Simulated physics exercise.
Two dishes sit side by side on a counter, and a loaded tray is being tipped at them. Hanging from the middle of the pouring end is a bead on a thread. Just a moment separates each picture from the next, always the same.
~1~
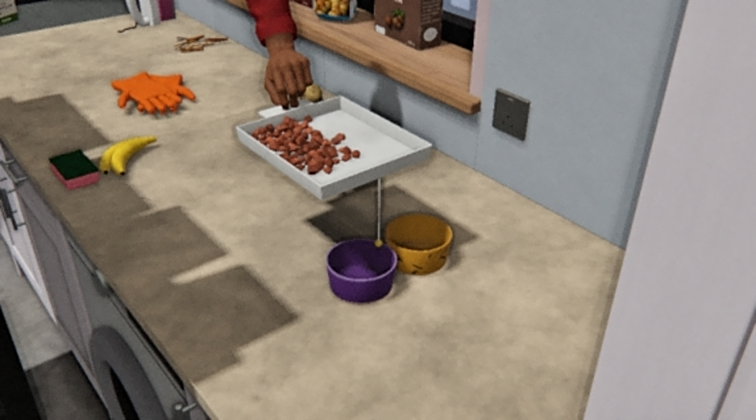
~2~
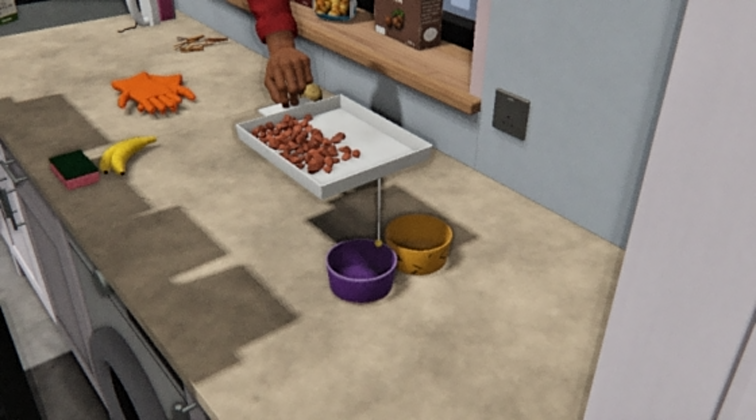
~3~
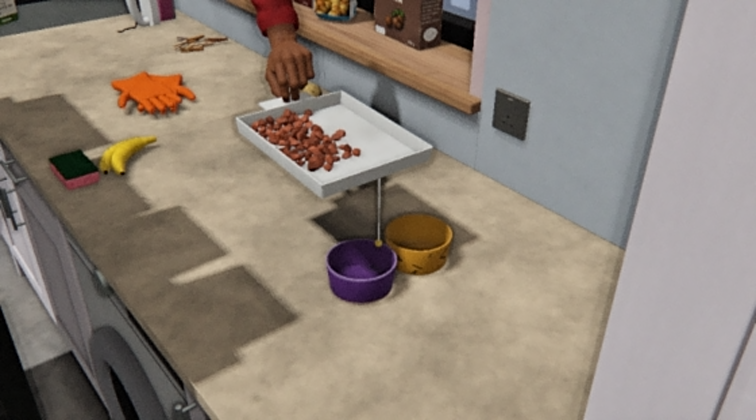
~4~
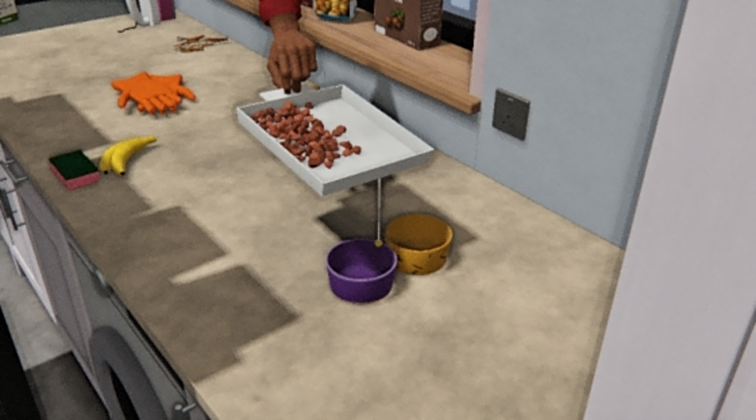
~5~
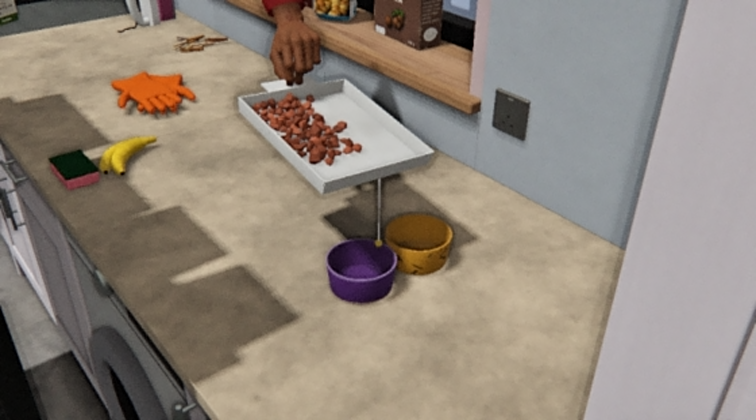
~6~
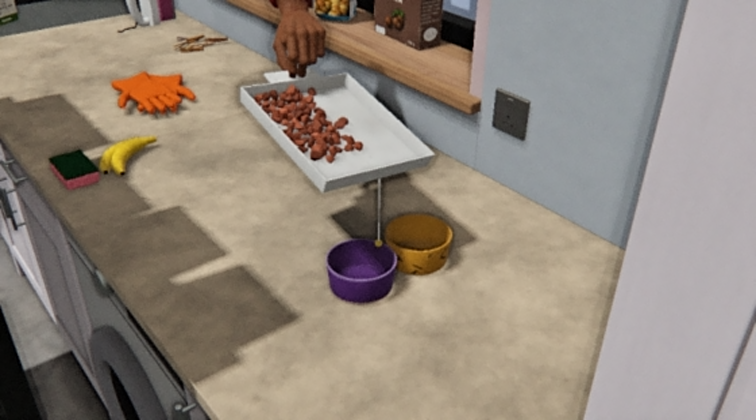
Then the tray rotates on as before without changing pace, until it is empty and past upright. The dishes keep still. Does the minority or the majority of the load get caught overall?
Dishes get most.
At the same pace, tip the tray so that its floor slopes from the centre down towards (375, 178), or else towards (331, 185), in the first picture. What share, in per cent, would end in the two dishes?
In turn some 10 and 30 per cent.
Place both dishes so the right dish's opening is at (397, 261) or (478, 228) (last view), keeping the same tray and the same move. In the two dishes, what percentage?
The first try yields 30% and the second yields 60%.
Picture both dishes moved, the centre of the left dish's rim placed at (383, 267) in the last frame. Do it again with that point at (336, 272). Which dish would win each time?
In the first position the right of the two, in the second the right of the two.
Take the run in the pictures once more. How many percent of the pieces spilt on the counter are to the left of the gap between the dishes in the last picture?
It amounts to some 0 percent.
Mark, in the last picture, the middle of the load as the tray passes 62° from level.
The load is centred about (400, 157).
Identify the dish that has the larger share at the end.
Looking at the end state, it is the right-side one.
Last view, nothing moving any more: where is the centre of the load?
The centre ends up roughly at (424, 256).
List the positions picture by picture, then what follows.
Corners of the pouring end (321, 185) and (429, 145), level; middle of the load (296, 142), bits of crushed brick; left dish (383, 287); right dish (440, 258); bead on its thread (379, 243), in the first picture.
Corners of the pouring end (322, 184) and (429, 145), level; middle of the load (296, 140), in the second picture.
Corners of the pouring end (322, 183) and (430, 147), tipped barely, lowest at the right corner; middle of the load (296, 136), in the third picture.
Corners of the pouring end (324, 182) and (431, 149), tipped a little, lowest at the right corner; middle of the load (297, 130), in the fourth picture.
Corners of the pouring end (325, 180) and (431, 151), tipped a little, lowest at the right corner; middle of the load (298, 123), in the fifth picture.
Corners of the pouring end (327, 179) and (432, 153), tipped clearly, lowest at the right corner; middle of the load (300, 117); left dish (383, 287); right dish (440, 258), in the sixth picture.
Just after the last frame, tray tipped steeply; the larger part on the tray; about a tenth in the air.
A moment on, tray tipped past a quarter turn; roughly a third on the tray; roughly a third in the right dish; about a tenth outside both; about a tenth in the air.
Further on, tray tipped past a quarter turn; the larger part in the right dish; roughly a quarter outside both.
When it is over, tray tipped past a quarter turn; not one in the left dish; the larger part in the right dish; roughly a quarter outside both.
